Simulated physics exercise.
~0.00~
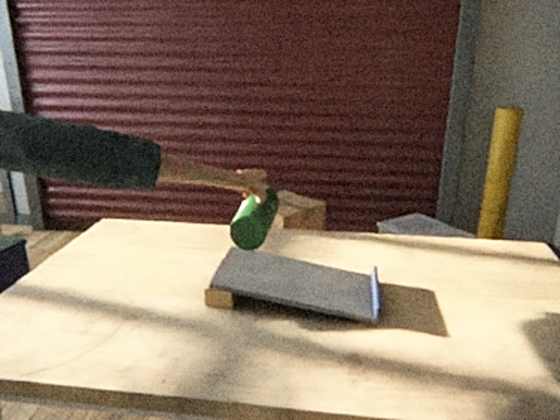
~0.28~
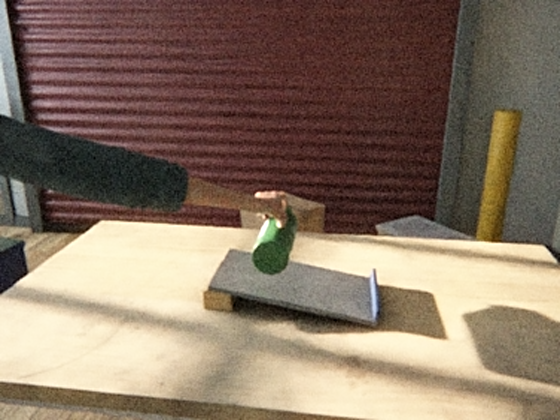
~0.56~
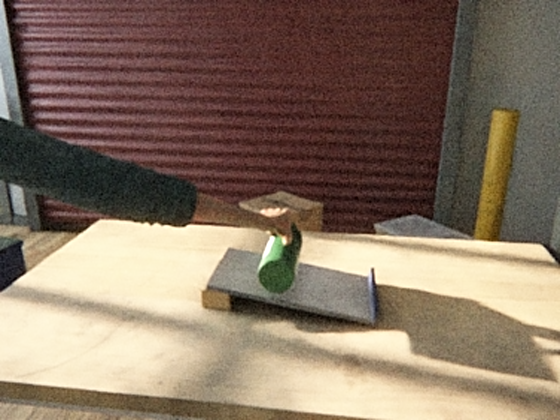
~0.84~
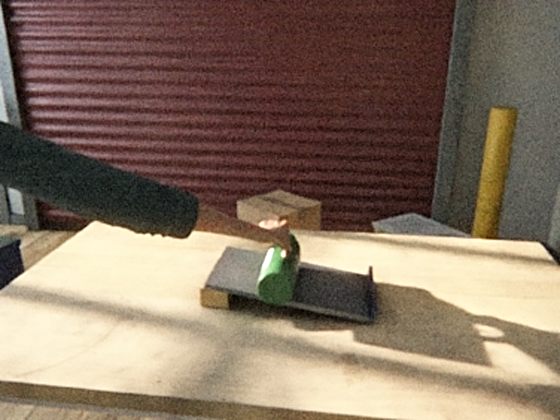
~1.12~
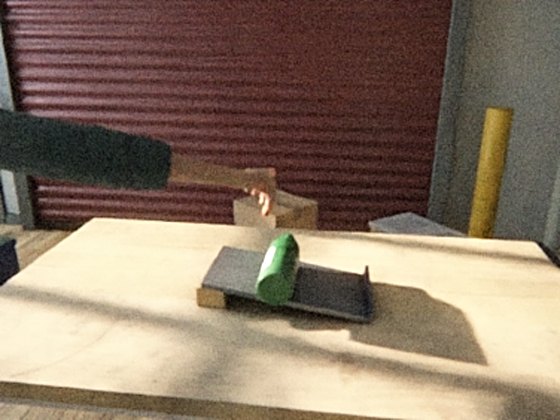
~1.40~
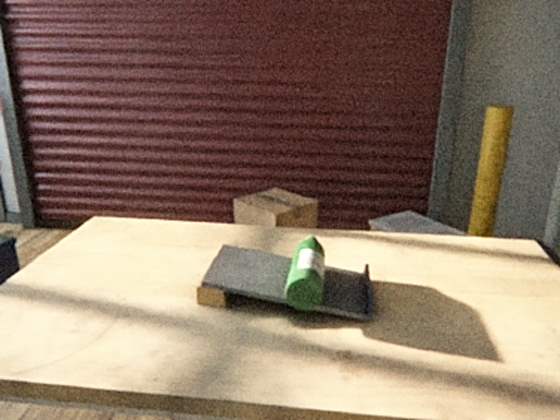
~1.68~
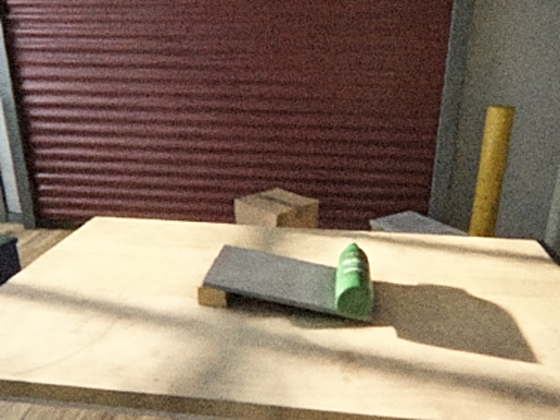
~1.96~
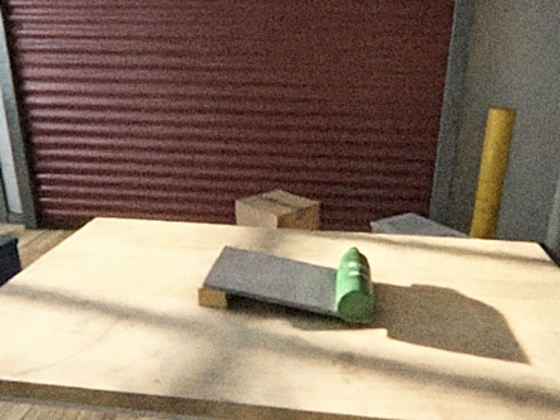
In the video, a hand lowers a green bottle on its side onto a tilted gray board propped on a small wooden block, then lets go and withdraws. The bottle moves down the slope to the right and comes to rest at the board's raised lower edge.
